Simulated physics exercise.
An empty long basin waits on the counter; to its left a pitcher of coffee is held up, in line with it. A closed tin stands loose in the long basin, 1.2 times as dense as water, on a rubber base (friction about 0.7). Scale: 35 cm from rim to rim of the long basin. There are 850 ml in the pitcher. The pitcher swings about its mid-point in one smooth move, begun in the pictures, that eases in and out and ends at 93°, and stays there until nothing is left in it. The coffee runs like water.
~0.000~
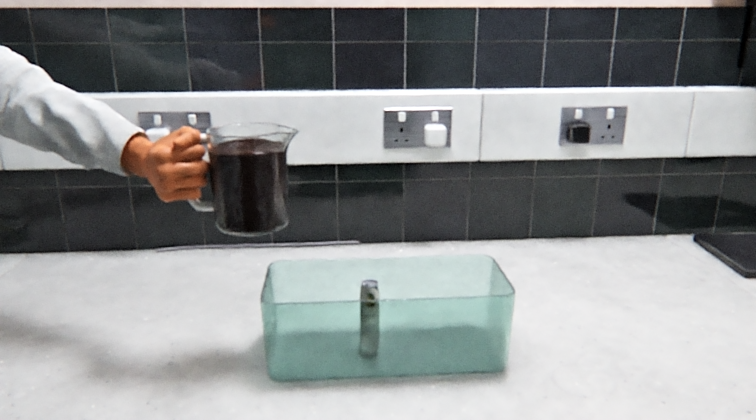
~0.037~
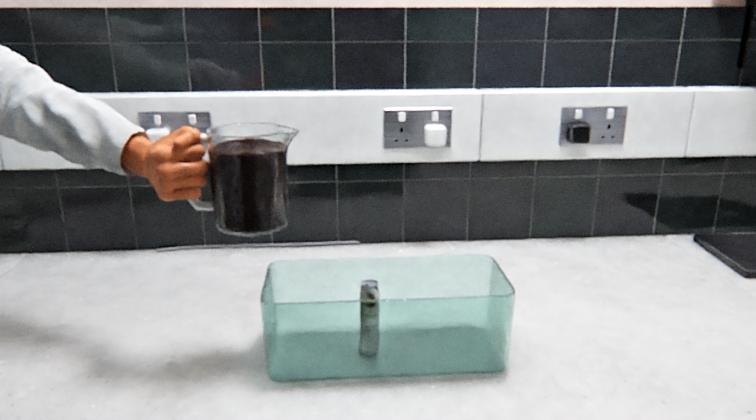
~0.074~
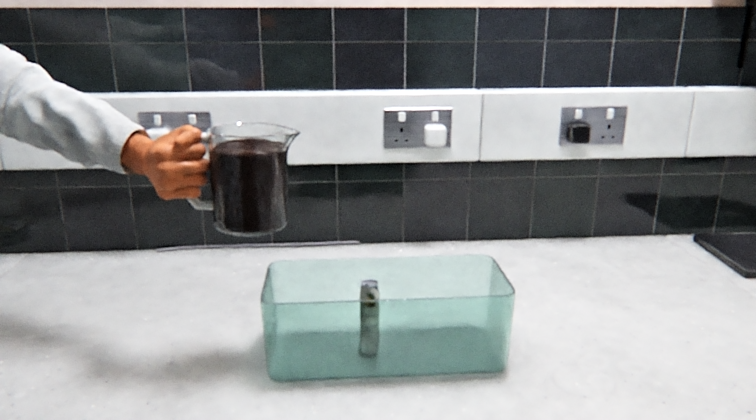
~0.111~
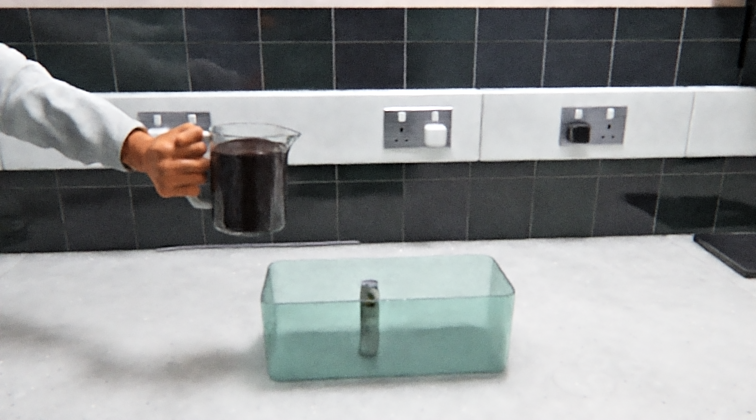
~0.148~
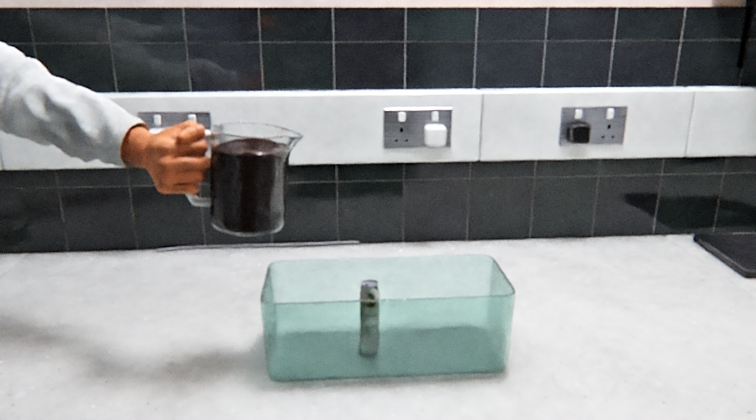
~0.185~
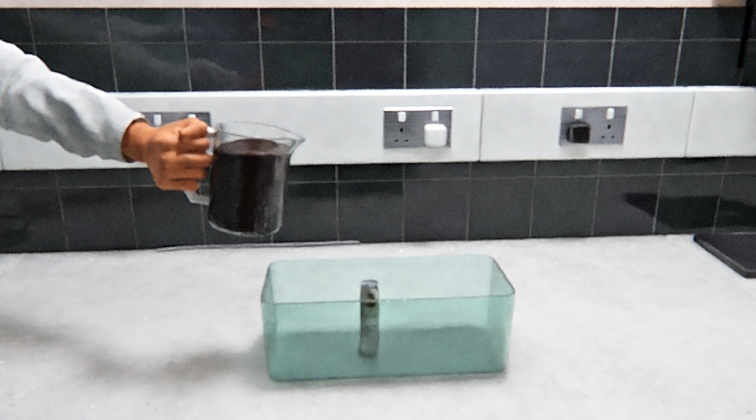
The clip opens on a hand holding a glass pitcher of dark liquid in the air, above and to the left of an empty greenish long basin with a small upright object inside. The pitcher stays nearly upright at first, then the hand tilts it slightly to the right.
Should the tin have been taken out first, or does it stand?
It topples.
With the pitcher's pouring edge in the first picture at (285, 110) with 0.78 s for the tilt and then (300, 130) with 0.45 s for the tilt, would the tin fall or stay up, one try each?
First it topples; then it falls.
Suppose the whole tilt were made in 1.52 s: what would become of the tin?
Then it topples.
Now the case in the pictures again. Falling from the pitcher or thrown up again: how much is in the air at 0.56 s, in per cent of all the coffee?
About 10 per cent.
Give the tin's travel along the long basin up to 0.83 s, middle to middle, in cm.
Some 0 cm.
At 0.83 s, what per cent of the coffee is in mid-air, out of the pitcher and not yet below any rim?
Near 22 in a hundred.
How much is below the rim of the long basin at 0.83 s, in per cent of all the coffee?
About 30 per cent.
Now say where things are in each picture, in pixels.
It leans 0°; its right rim is at (299, 130); the coffee meets the walls at (212, 146) and (285, 145); the long basin's rim runs from (265, 282) to (504, 275); the tin's top is at (369, 286), in the first picture.
It leans 0°; its right rim is at (299, 131); the coffee meets the walls at (213, 146) and (285, 145), in the second picture.
It leans 1°; its right rim is at (300, 132); the coffee meets the walls at (212, 145) and (286, 146), in the third picture.
It leans 3°; its right rim is at (302, 133); the coffee meets the walls at (213, 145) and (288, 146), in the fourth picture.
It leans 6°; its right rim is at (304, 136); the coffee meets the walls at (215, 145) and (289, 147), in the fifth picture.
It leans 9°; its right rim is at (306, 139); the coffee meets the walls at (216, 146) and (291, 147), in the sixth picture.
Then, 0.56 s in, the tilt is 61° and 89 per cent is still to pour; the tin stands where it began.
Then, 0.83 s in, the tilt is 91° and 49 per cent is still to pour; the tin stands where it began.
Then, 1.11 s in, the tilt is 93° and 16 per cent is still to pour; the tin lies on its side.
Then, 1.42 s in, the tilt is 93° and 5 per cent is still to pour; the tin lies on its side.
Finally, the tin lies on its side.
